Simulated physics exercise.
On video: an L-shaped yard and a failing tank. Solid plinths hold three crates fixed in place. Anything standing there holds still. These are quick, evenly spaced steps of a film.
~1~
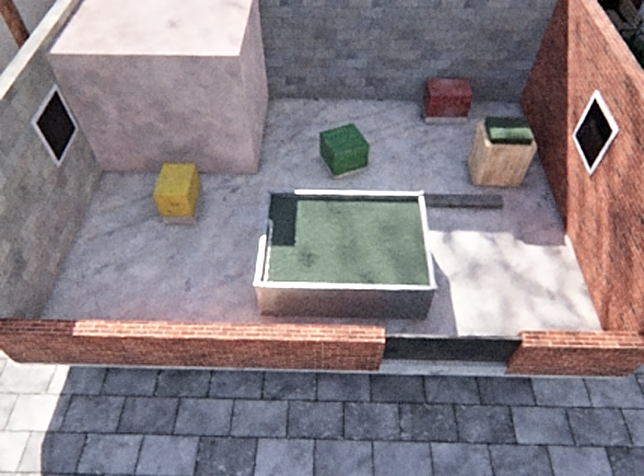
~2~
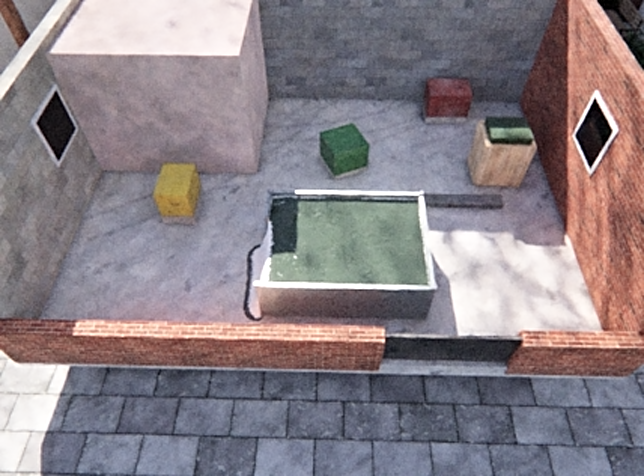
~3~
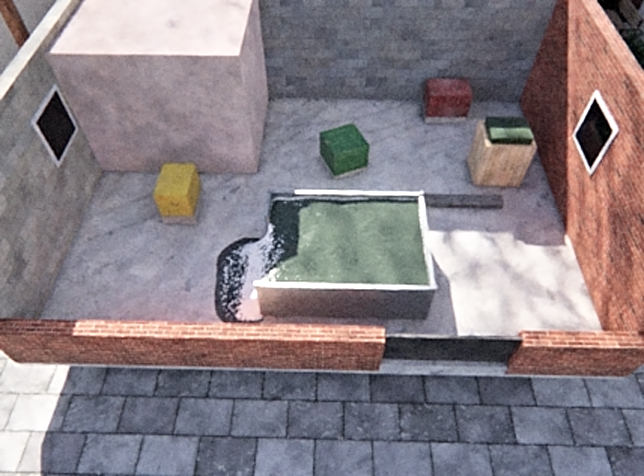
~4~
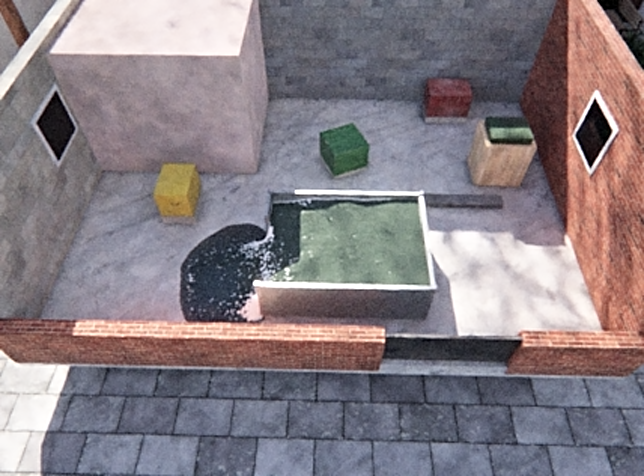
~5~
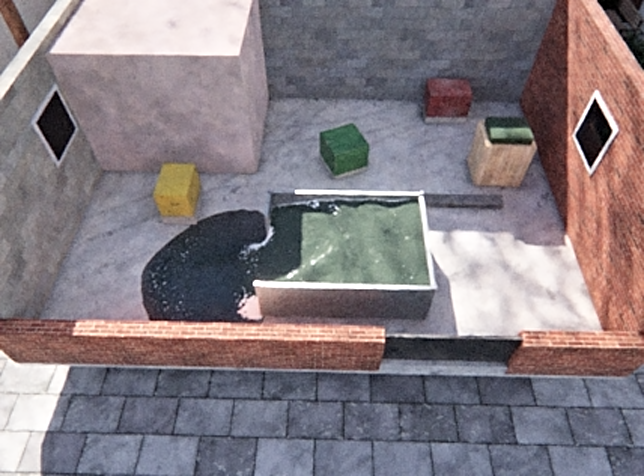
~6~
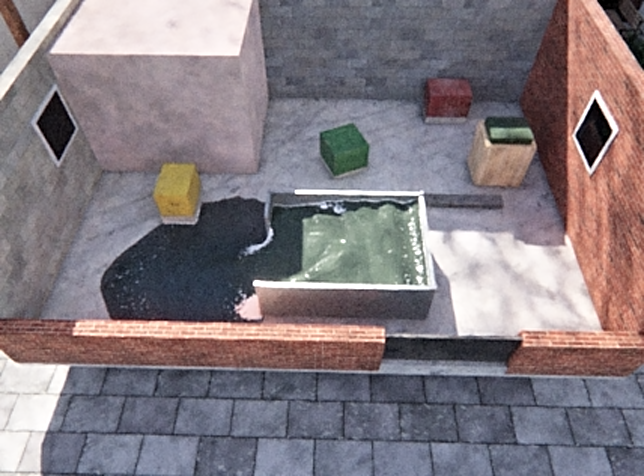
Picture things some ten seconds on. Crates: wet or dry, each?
Green crate wet, red crate dry, yellow crate wet.
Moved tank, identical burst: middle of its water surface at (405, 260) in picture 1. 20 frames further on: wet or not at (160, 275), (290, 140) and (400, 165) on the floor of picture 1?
As listed: Awash, free of water, dry.
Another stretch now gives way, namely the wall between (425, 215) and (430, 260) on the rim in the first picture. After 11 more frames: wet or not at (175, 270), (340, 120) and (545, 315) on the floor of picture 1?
Those three places would be still unsoaked, still unsoaked and soaking, in that order.
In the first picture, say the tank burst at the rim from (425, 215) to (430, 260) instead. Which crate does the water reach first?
That would be the one in red.
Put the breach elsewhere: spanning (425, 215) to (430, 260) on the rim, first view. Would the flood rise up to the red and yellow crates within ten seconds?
Red: Overtopped; yellow: Not reached.
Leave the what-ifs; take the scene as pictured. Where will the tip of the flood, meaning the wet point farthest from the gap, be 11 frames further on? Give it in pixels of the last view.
The wet edge reaches furthest near (102, 175).
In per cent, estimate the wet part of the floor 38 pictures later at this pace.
Roughly 60 percent, I'd say.
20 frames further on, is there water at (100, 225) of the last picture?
That spot: Submerged.
A moment on, water covers 25 % of the floor; the green crate not reached, the red crate not reached, the yellow crate water round its plinth.
Next, water covers 30 % of the floor; the green crate not reached, the red crate not reached, the yellow crate water round its plinth.
Then, water covers 35 % of the floor; the green crate water round its plinth, the red crate not reached, the yellow crate water round its plinth.
Later, water covers 60 % of the floor; the green crate water round its plinth, the red crate not reached, the yellow crate water round its plinth.
In the end, water covers 95 % of the floor; the green crate was topped, the red crate stayed above the water, the yellow crate was topped.
